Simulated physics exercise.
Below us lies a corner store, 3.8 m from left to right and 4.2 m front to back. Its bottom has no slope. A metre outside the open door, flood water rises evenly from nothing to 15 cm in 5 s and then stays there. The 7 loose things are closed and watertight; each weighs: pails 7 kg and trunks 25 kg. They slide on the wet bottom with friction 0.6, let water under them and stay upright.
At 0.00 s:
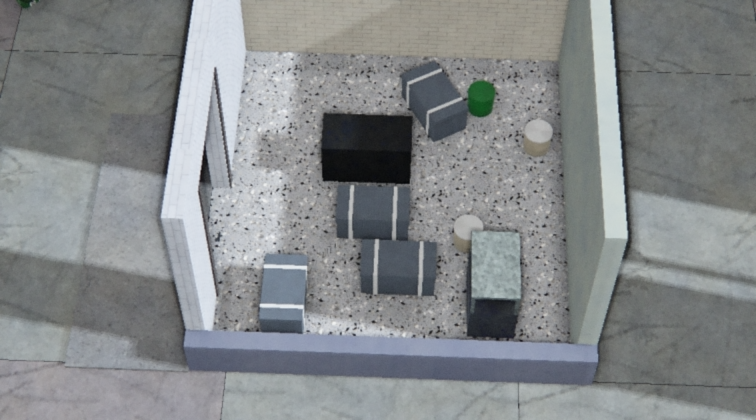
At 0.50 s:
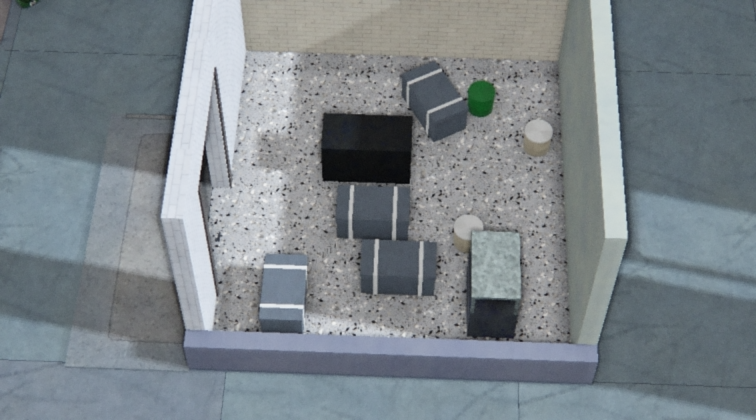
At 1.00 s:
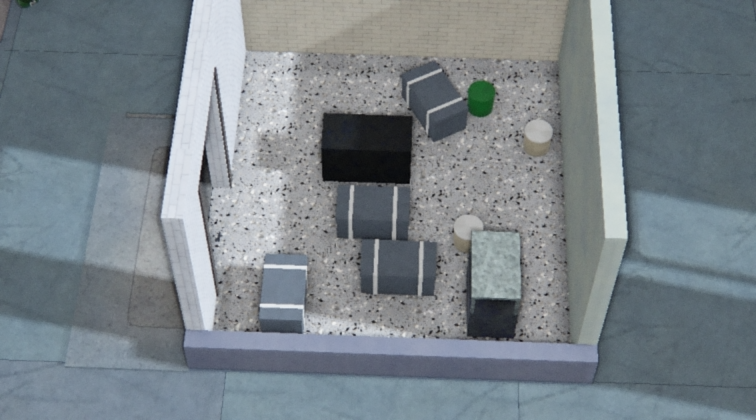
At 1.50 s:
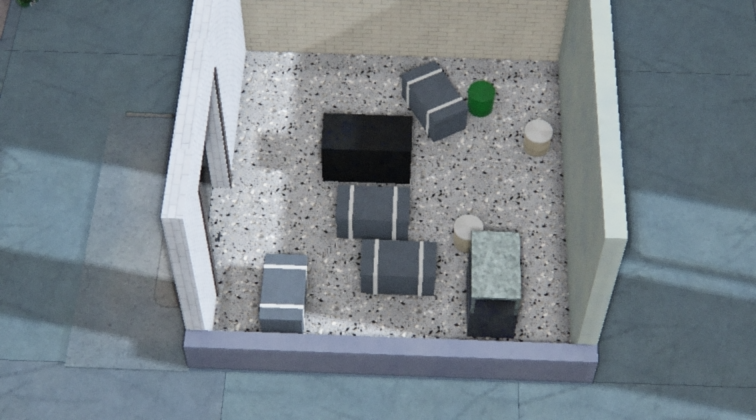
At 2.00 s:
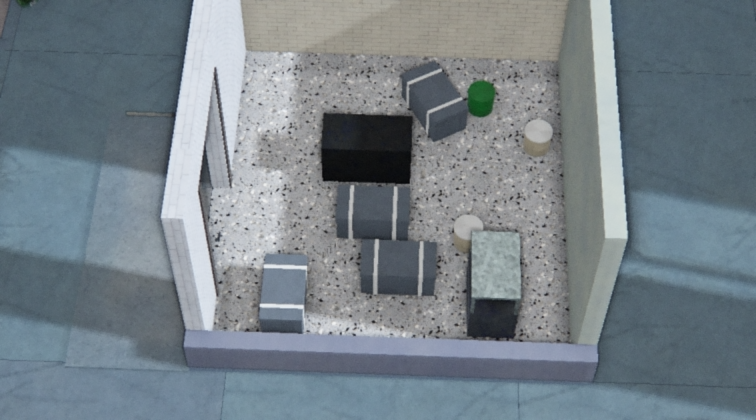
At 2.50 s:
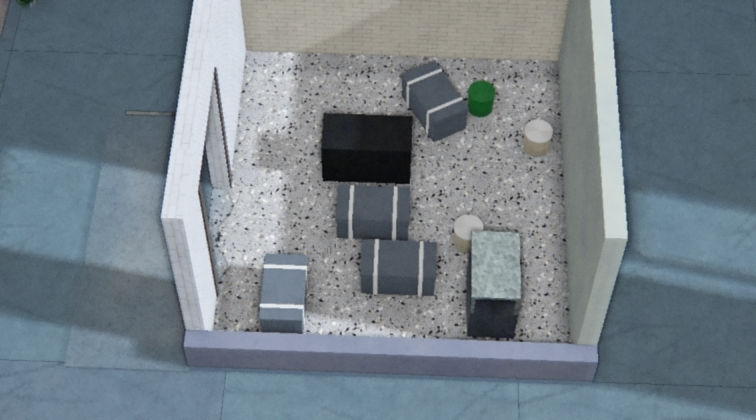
A bluish tint like shallow water covers the grey paving around a small, roofless corner store, seen from high above through a still camera. On its speckled floor stand a black box, four grey trunks with white bands, a green pail and two cream ones towards the right, and a mottled-topped block at lower right. Outside the left doorway a paler patch gradually fades, while nothing indoors moves.
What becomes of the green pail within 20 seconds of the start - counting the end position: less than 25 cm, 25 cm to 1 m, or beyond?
The green pail travels far.
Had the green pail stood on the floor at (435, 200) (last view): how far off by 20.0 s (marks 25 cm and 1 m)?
It gets carried off.
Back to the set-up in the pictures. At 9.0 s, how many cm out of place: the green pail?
Roughly 0 cm by then.
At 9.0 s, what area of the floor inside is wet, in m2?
Some 13 m2.
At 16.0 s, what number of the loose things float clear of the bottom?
7 of them.
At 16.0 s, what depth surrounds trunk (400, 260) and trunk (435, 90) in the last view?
Roughly 8 and 8 cm.
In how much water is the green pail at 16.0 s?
Roughly 9 cm.
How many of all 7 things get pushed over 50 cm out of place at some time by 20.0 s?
7 of them.
After 4.0 s the green pail is near (482, 91), 0.0 m from its start, aground; 0 afloat.
After 9.0 s the green pail is near (482, 91), 0.0 m from its start, aground; 0 afloat.
After 16.0 s the green pail is near (396, 54), 1.1 m from its start, afloat; 7 afloat.
After 20.0 s the green pail is near (255, 75), 2.7 m from its start, afloat; 7 afloat.
